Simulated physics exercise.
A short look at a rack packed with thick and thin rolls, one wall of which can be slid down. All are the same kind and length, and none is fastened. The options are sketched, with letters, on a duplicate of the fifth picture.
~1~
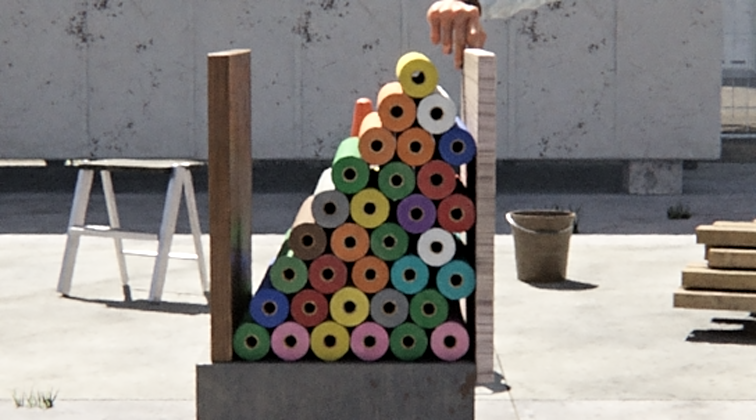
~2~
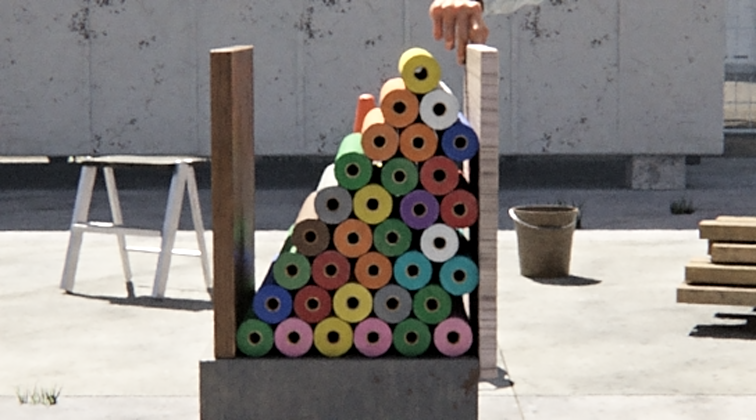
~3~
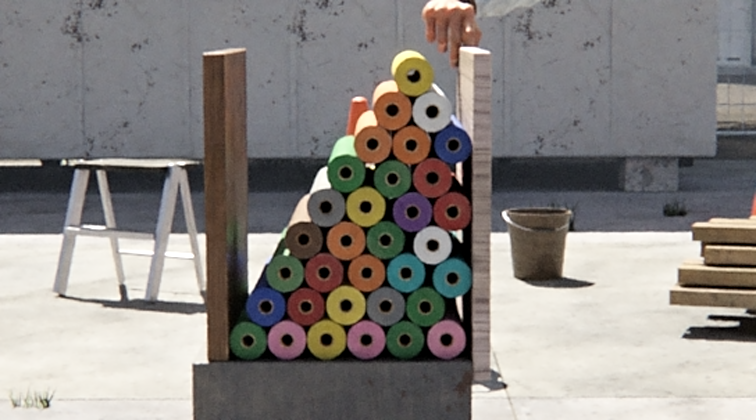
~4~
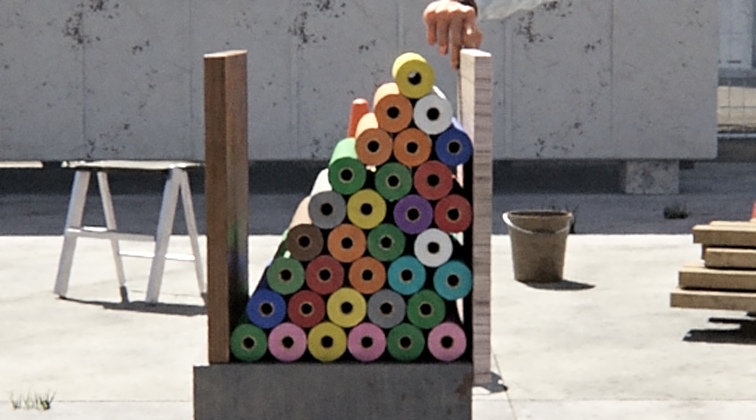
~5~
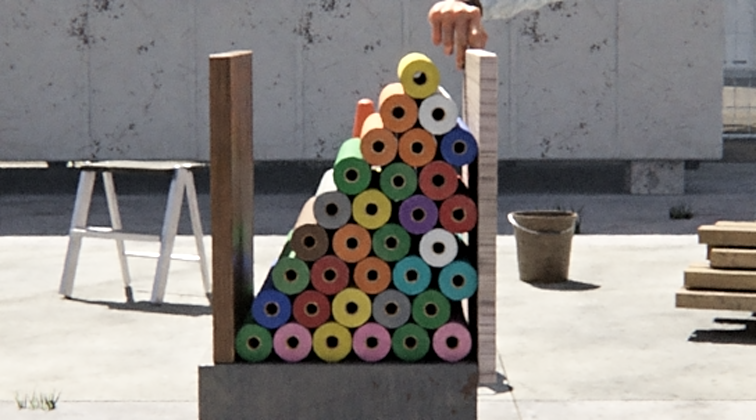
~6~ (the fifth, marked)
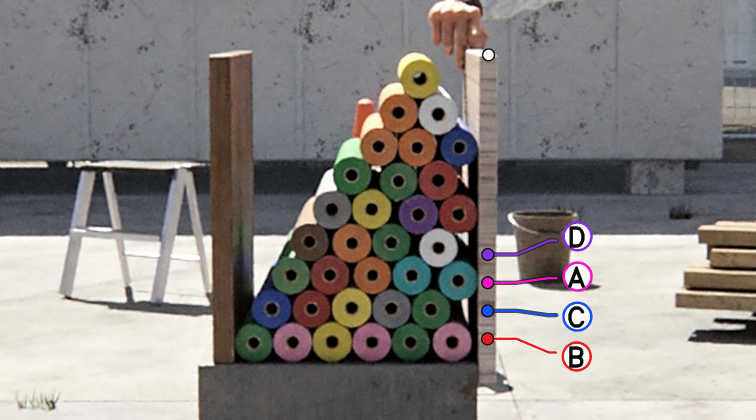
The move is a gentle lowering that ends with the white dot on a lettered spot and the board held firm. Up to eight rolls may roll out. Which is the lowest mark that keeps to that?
Lower it to C and no more.
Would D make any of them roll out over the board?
Yes, at D.
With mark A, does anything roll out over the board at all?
Yes.
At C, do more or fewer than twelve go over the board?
It loses fewer than twelve.
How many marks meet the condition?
Three of the four.
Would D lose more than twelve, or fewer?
Fewer than twelve.
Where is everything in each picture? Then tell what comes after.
In the first frame, a pink roll (450, 341); a turquoise roll (456, 280); a red roll (328, 274).
In the second frame, a red roll (331, 270); a brown roll (311, 237).
In the third frame, a green roll (392, 179); a white roll (432, 112).
In the fourth frame, side board (473, 202); a green roll (249, 342).
In the fifth frame, a pink roll (452, 342); a turquoise roll (458, 281); a red roll (330, 275).
On the marked copy, A at (488, 283); B at (488, 339); C at (488, 311); D at (488, 254); the white dot at (489, 55).
Following C. Soon after the start, top of the board (478, 159).
Later, top of the board (478, 273).
In the end, top of the board (478, 310), six out over the board.
As for the rest, A six out over the board; B more than eight out over the board; D three out over the board.
